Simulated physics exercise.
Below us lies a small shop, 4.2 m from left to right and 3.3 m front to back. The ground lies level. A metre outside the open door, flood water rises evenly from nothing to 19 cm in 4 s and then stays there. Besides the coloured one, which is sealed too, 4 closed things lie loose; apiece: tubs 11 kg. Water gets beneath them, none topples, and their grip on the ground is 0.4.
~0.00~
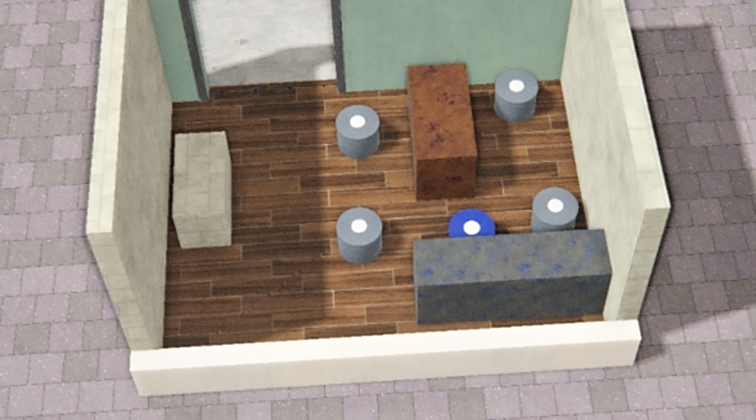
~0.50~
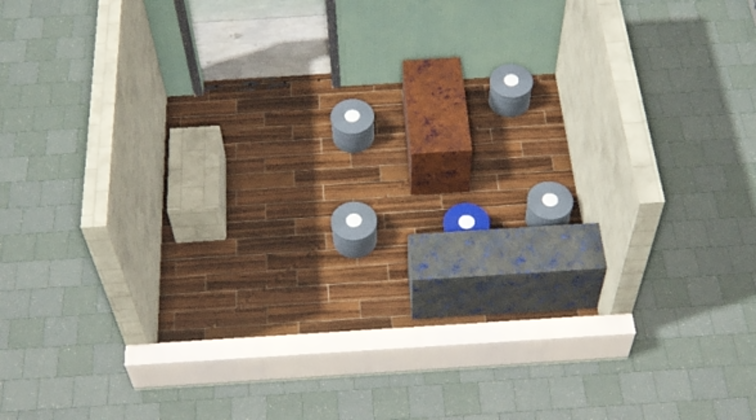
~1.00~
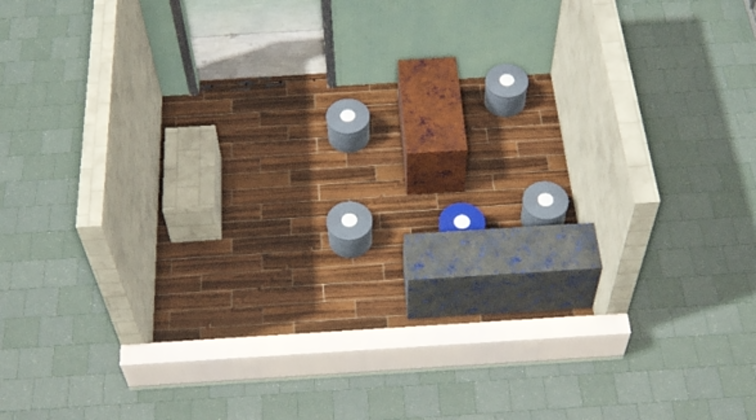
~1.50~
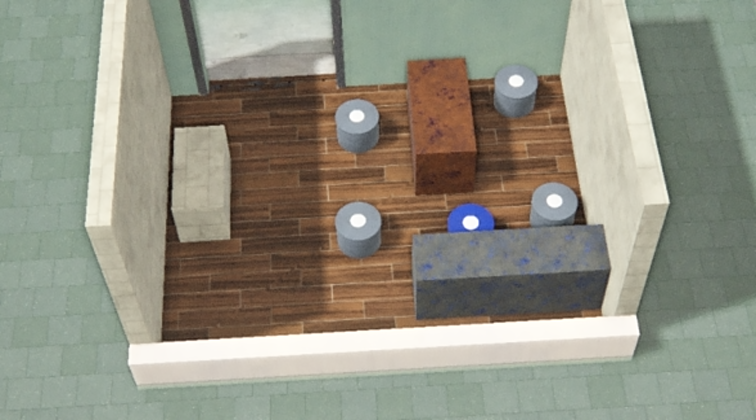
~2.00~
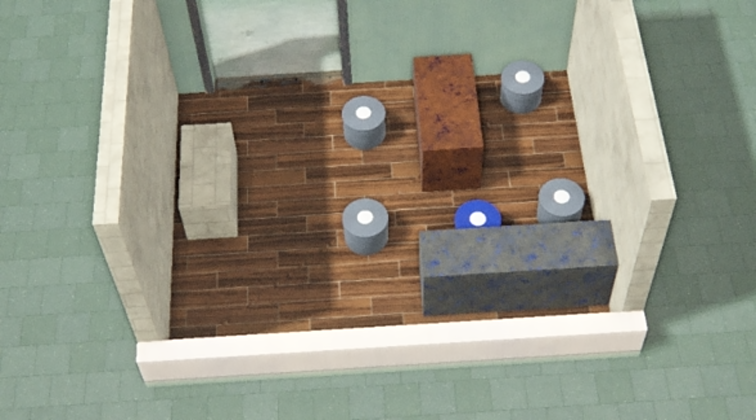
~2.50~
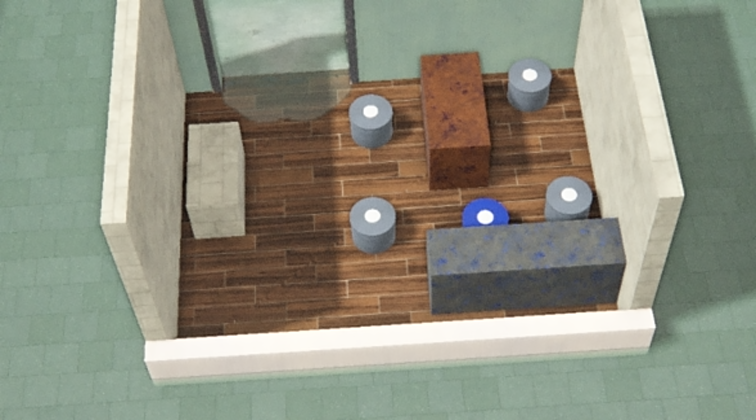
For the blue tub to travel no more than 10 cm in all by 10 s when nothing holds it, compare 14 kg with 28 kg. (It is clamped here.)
Verdict: Only the higher weight holds it.
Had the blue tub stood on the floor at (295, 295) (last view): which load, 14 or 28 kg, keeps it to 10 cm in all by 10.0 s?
It takes the larger.
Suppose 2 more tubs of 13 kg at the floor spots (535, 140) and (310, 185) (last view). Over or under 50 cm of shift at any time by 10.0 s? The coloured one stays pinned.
In that order: Short of it, past it.
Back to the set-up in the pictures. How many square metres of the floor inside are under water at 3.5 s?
Roughly 2.0 m2.
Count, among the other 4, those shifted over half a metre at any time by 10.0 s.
1 of them.
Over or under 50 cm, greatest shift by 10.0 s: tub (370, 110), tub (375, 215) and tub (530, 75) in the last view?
In turn: Under, past it, less.
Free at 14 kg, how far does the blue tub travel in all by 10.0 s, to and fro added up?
Some 20 cm in all.
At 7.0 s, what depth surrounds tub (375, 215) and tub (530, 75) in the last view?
Roughly 7 and 1 cm.
After 3.5 s the blue tub would be 0 cm from its start with 14 kg and 0 cm from its start with 28 kg; 0 cm of water round it then.
After 4.5 s the blue tub would be 0 cm from its start with 14 kg and 0 cm from its start with 28 kg; 0 cm of water round it then.
After 7.0 s the blue tub would be 0 cm from its start with 14 kg and 0 cm from its start with 28 kg; 4 cm of water round it then.
After 10.0 s the blue tub would be 23 cm from its start with 14 kg and 0 cm from its start with 28 kg; 7 cm of water round it then.
